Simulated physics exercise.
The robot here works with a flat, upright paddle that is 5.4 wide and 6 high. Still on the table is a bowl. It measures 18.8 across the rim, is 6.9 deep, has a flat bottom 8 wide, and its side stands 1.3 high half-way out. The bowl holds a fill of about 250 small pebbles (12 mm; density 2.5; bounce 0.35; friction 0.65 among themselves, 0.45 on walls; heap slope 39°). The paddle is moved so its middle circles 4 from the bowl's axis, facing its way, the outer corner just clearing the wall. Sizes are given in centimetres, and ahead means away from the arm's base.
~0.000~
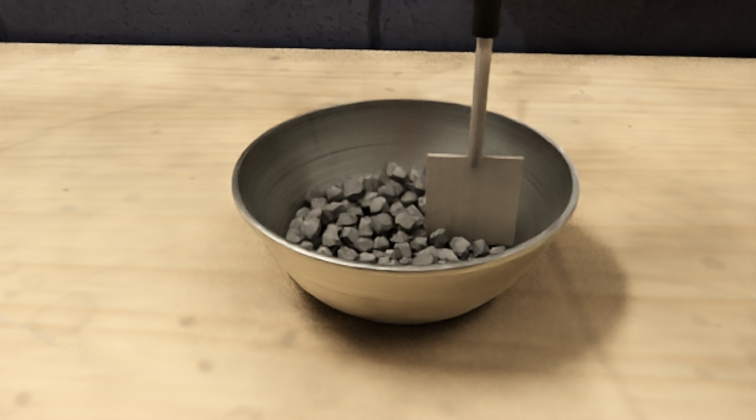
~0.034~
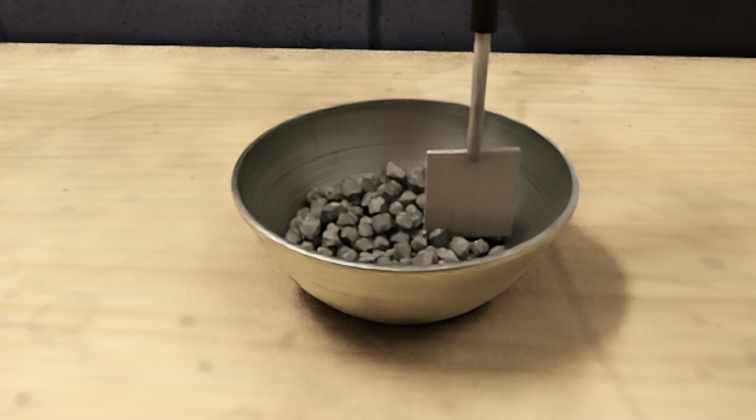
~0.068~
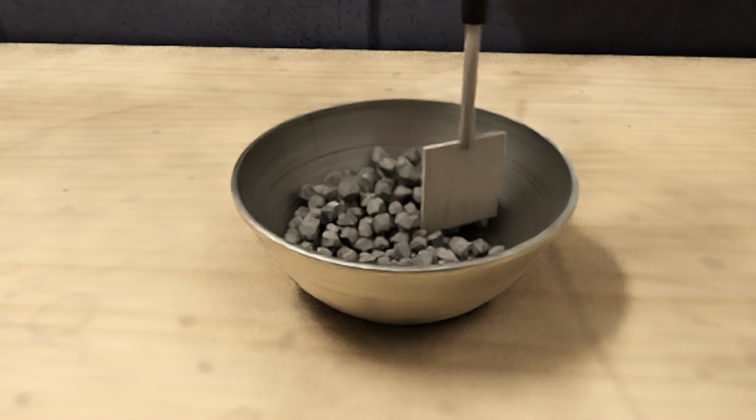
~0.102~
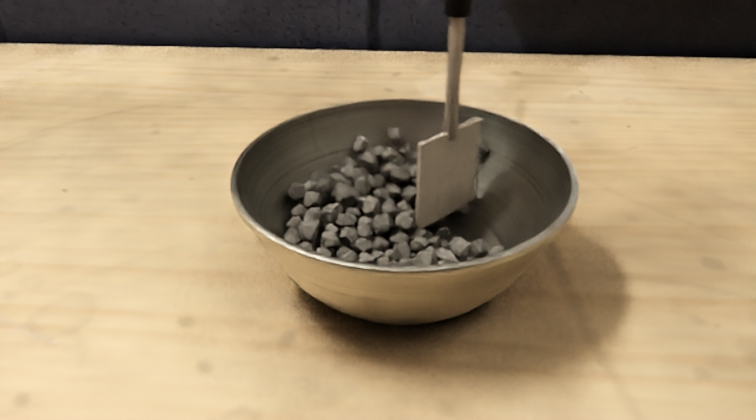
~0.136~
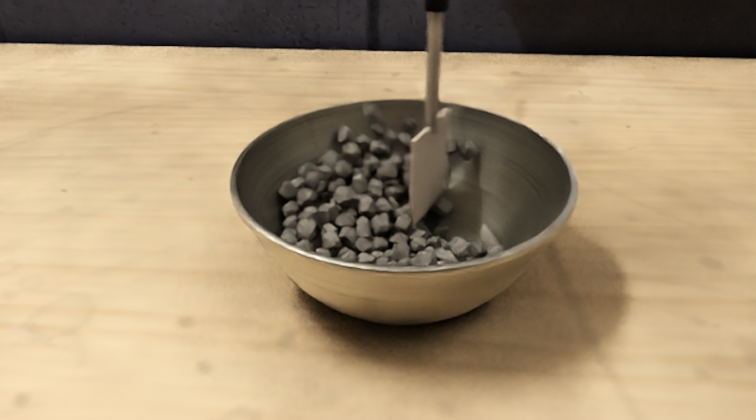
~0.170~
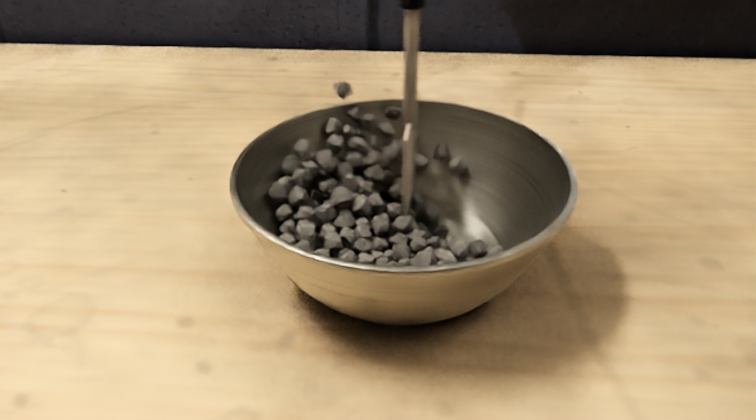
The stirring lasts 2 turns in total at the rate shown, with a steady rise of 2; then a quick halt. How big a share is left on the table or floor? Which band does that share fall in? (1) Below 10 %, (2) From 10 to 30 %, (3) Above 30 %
The answer is 1.
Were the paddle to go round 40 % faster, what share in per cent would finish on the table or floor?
That would be some 20 percent.
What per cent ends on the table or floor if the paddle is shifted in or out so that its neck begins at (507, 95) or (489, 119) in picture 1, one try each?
0 and 10 per cent.
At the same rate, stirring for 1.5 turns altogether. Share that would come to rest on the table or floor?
That would give some 5 percent.
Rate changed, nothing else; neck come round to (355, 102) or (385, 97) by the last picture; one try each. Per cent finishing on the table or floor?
First try: About 20 %; second try: About 20 %.
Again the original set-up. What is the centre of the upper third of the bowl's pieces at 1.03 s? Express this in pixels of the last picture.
At about (345, 224).
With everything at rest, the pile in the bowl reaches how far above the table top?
6.0 cm or so.
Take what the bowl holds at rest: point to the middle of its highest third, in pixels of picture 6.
Centre of top third: Approx. (394, 223).
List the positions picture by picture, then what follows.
Paddle neck at (477, 132), 0° round; upper third of the load around (387, 221), from x 295 to 495, top at y 170; 254 in the bowl, in the first frame.
Paddle neck at (476, 127), 8° round; upper third of the load around (386, 221), from x 295 to 495, top at y 170, in the second frame.
Paddle neck at (467, 116), 28° round; upper third of the load around (385, 204), from x 290 to 495, top at y 155, in the third frame.
Paddle neck at (452, 107), 47° round; upper third of the load around (381, 193), from x 290 to 495, top at y 135, in the fourth frame.
Paddle neck at (432, 101), 67° round; upper third of the load around (360, 186), from x 290 to 495, top at y 115, in the fifth frame.
Paddle neck at (410, 98), 86° round; upper third of the load around (345, 179), from x 280 to 495, top at y 90; 254 in the bowl, in the sixth frame.
After 0.60 s, 335° round, highest piece 8 above the table; 242 in the bowl, 8 on the table or floor, 4 in flight or on the tool.
After 1.03 s, 224° round, highest piece 7 above the table; 237 in the bowl, 17 on the table or floor.
After 1.45 s, 0° round, highest piece 6 above the table; 237 in the bowl, 17 on the table or floor.
After 2.15 s, 0° round, highest piece 6 above the table; 237 in the bowl, 17 on the table or floor.
At rest, 237 in the bowl, 17 on the table or floor. That is 7 % on the table or floor.
